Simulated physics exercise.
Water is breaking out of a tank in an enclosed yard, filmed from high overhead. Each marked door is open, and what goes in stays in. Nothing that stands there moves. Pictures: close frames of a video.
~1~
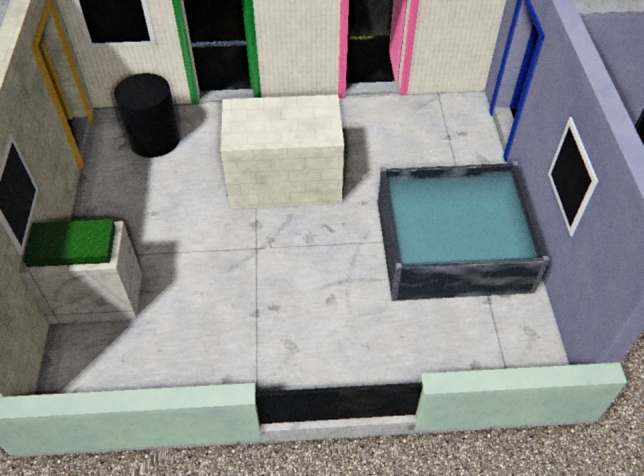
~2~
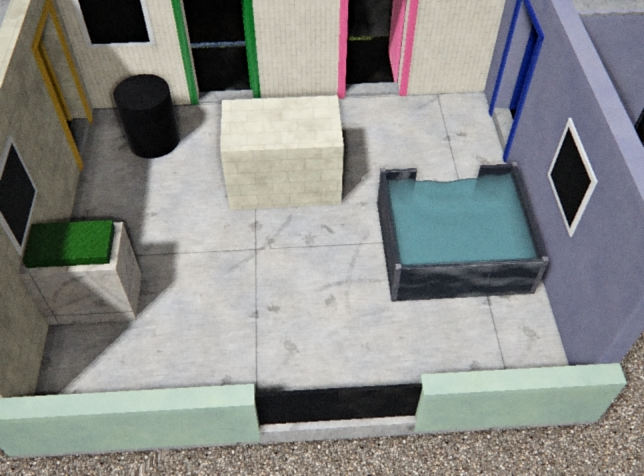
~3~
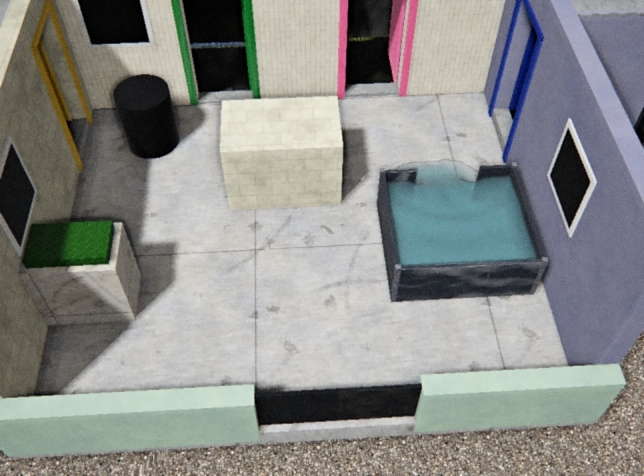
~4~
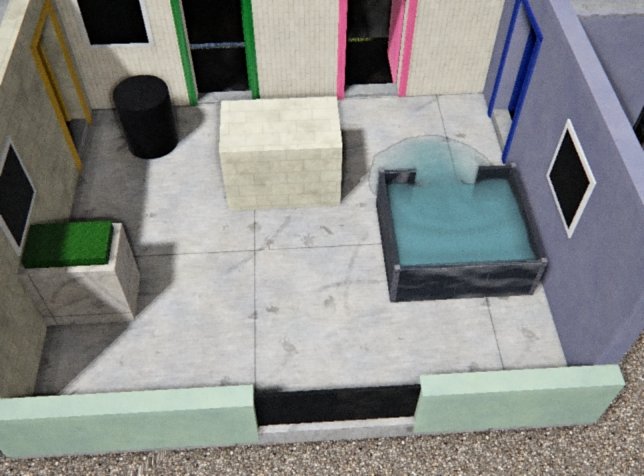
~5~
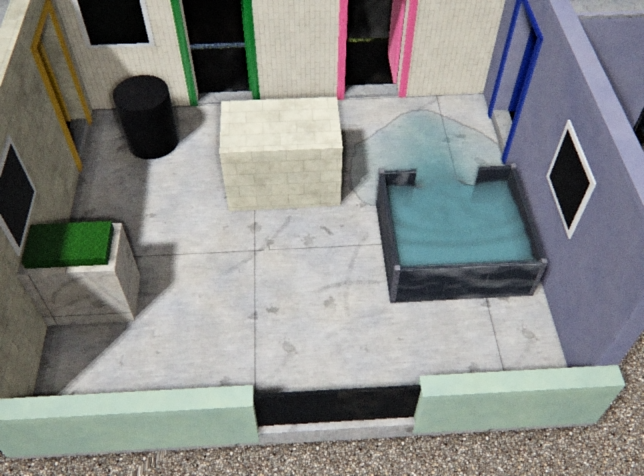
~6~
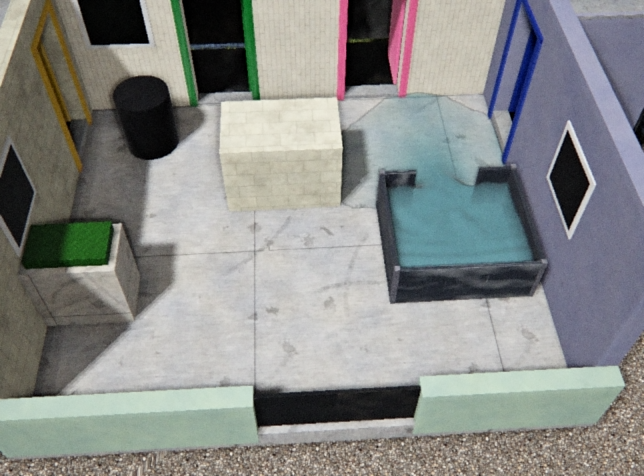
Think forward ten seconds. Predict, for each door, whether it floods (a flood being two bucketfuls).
One by one: Pink door: Too much gets in there; blue door: Not too much gets in there; green door: Too much gets in there; yellow door: Not too much gets in there.
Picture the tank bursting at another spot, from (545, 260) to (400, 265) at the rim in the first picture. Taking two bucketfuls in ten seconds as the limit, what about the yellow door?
Honestly, the yellow door comes in lower.
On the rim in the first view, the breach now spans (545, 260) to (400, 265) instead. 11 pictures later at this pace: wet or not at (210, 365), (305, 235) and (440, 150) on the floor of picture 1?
Taken in turn they're swamped, unwetted and unwetted.
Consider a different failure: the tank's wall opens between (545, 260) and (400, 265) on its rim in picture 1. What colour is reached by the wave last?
My pick: The one in green.
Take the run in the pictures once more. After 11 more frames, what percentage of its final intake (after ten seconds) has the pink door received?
About 45 per cent.
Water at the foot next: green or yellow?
That is the green one.
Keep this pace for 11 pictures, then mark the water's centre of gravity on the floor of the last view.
Around pixel (433, 191) of the last picture.
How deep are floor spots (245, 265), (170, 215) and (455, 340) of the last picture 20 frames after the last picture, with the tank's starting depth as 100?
Taking the places in turn, I get roughly 0, 0 and 0 percent.
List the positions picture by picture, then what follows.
Still water in the open tank at (459, 217), in the first frame.
The front is at a hidden place, out from the gap on the open tank's far side, in the second frame.
Water pours out on the open tank's far side and has run to (413, 166), in the third frame.
The front is at (411, 141), out from the gap on the open tank's far side, in the fourth frame.
Water pours out on the open tank's far side and has run to (410, 115), in the fifth frame.
The front is at (392, 99), out from the gap on the open tank's far side, in the sixth frame.
A moment on, water covers 20 % of the floor; the pink door over two buckets in, the blue door wet at the sill, nothing in, the green door not reached, the yellow door not reached.
Next, water covers 25 % of the floor; the pink door far over two buckets in, the blue door under two buckets in, the green door wet at the sill, nothing in, the yellow door not reached.
Then, water covers 35 % of the floor; the pink door far over two buckets in, the blue door under two buckets in, the green door under two buckets in, the yellow door wet at the sill, nothing in.
Later, water covers 55 % of the floor; the pink door far over two buckets in, the blue door under two buckets in, the green door under two buckets in, the yellow door wet at the sill, nothing in.
In the end, water covers 85 % of the floor; the pink door far over two buckets in, the blue door under two buckets in, the green door over two buckets in, the yellow door wet at the sill, nothing in.
